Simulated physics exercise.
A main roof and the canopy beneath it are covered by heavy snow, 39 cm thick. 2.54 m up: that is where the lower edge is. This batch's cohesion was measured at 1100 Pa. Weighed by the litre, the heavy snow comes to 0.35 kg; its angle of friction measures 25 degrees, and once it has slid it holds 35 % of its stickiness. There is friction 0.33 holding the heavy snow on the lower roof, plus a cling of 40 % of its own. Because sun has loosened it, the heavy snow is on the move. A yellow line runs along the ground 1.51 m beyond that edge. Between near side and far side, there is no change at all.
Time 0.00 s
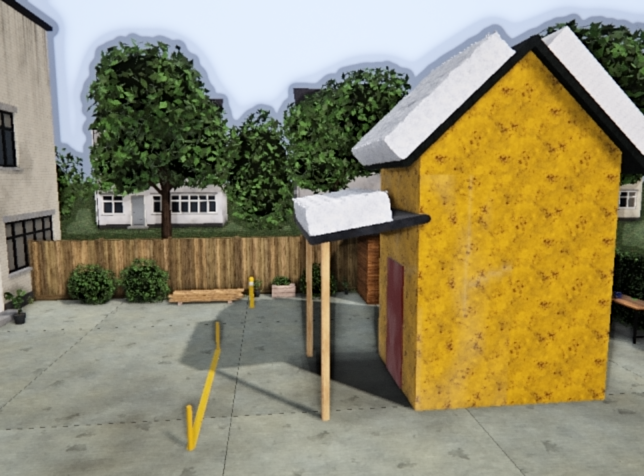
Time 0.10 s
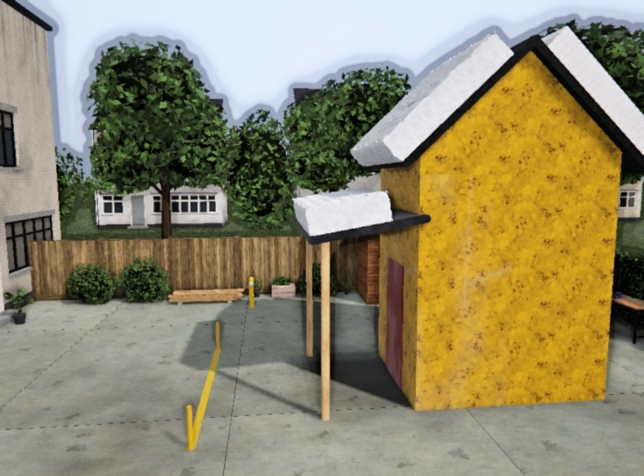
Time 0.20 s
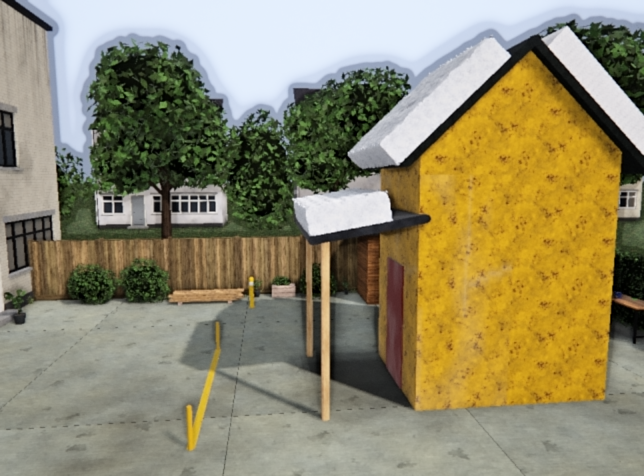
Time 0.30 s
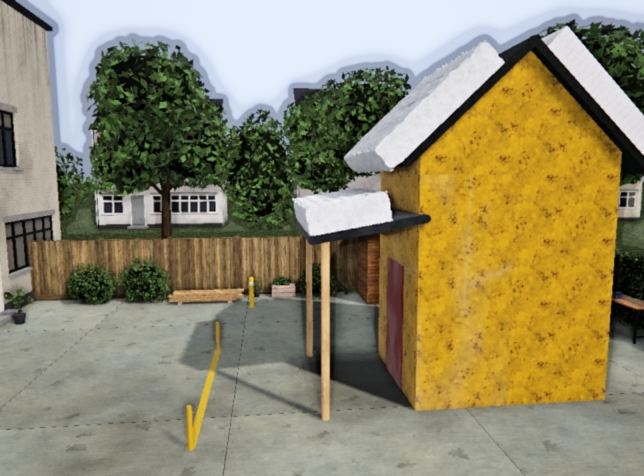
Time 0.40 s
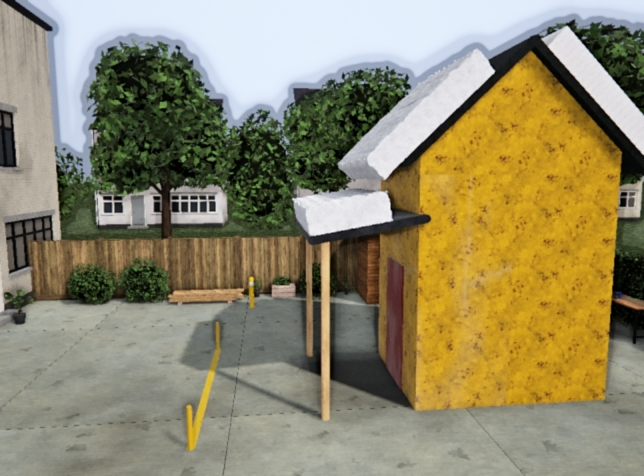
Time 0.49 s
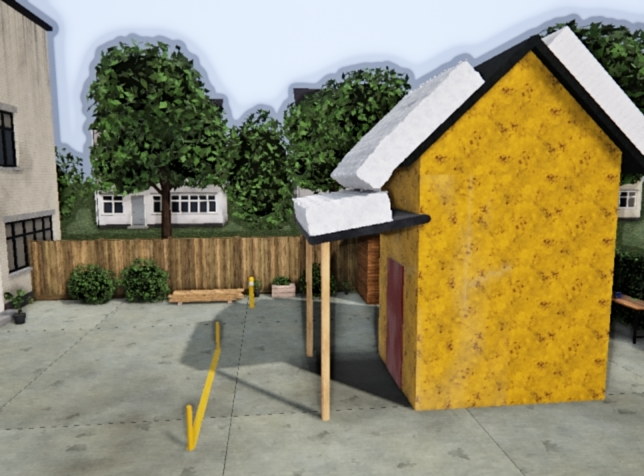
We see a yellow building with thick white snow on its dark roof; the slab on the left slope slides down and leftward, barely at first, then farther, jutting past the lower edge above the still, snow-topped porch.
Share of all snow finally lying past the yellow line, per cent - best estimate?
About 24 percent.
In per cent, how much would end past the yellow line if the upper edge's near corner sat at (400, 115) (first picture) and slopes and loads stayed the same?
45 %.
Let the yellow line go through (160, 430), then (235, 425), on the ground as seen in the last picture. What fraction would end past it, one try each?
12 %, then 40 %.
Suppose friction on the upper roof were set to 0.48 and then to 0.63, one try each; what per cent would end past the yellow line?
About 8 % in the first try and about 2 % in the second.
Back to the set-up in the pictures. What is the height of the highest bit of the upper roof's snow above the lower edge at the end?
The snow's top stands about 0.7 m above the lower edge.
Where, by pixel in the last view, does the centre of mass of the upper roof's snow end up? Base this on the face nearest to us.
Approximately at pixel (247, 335).
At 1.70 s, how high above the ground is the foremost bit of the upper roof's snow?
Roughly 0.4 m.
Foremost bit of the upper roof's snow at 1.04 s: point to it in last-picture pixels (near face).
Around pixel (294, 209).
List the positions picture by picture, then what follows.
In the first frame, leading edge of the heavy snow at (402, 134).
In the second frame, leading edge of the heavy snow at (401, 135), its middle shifted 2.1 cm.
In the third frame, leading edge of the heavy snow at (397, 138), its middle shifted 8.3 cm, 5 % of it past the upper edge, in one piece.
In the fourth frame, leading edge of the heavy snow at (391, 144), its middle shifted 19 cm, 10 % of it past the upper edge, in one piece.
In the fifth frame, leading edge of the heavy snow at (383, 153), its middle shifted 34 cm, 18 % of it past the upper edge, in one piece.
In the sixth frame, leading edge of the heavy snow at (373, 163), its middle shifted 54 cm, 29 % of it past the upper edge, cracking.
After 1.04 s, none is below the lower edge and 0 % is past the line.
After 1.70 s, 46 % is below the lower edge and 1 % is past the line.
After 2.35 s, 62 % is below the lower edge and 24 % is past the line.
After 3.00 s, 62 % is below the lower edge and 24 % is past the line.
After 3.30 s, at the end, 62 % is below the lower edge and 24 % is past the line.
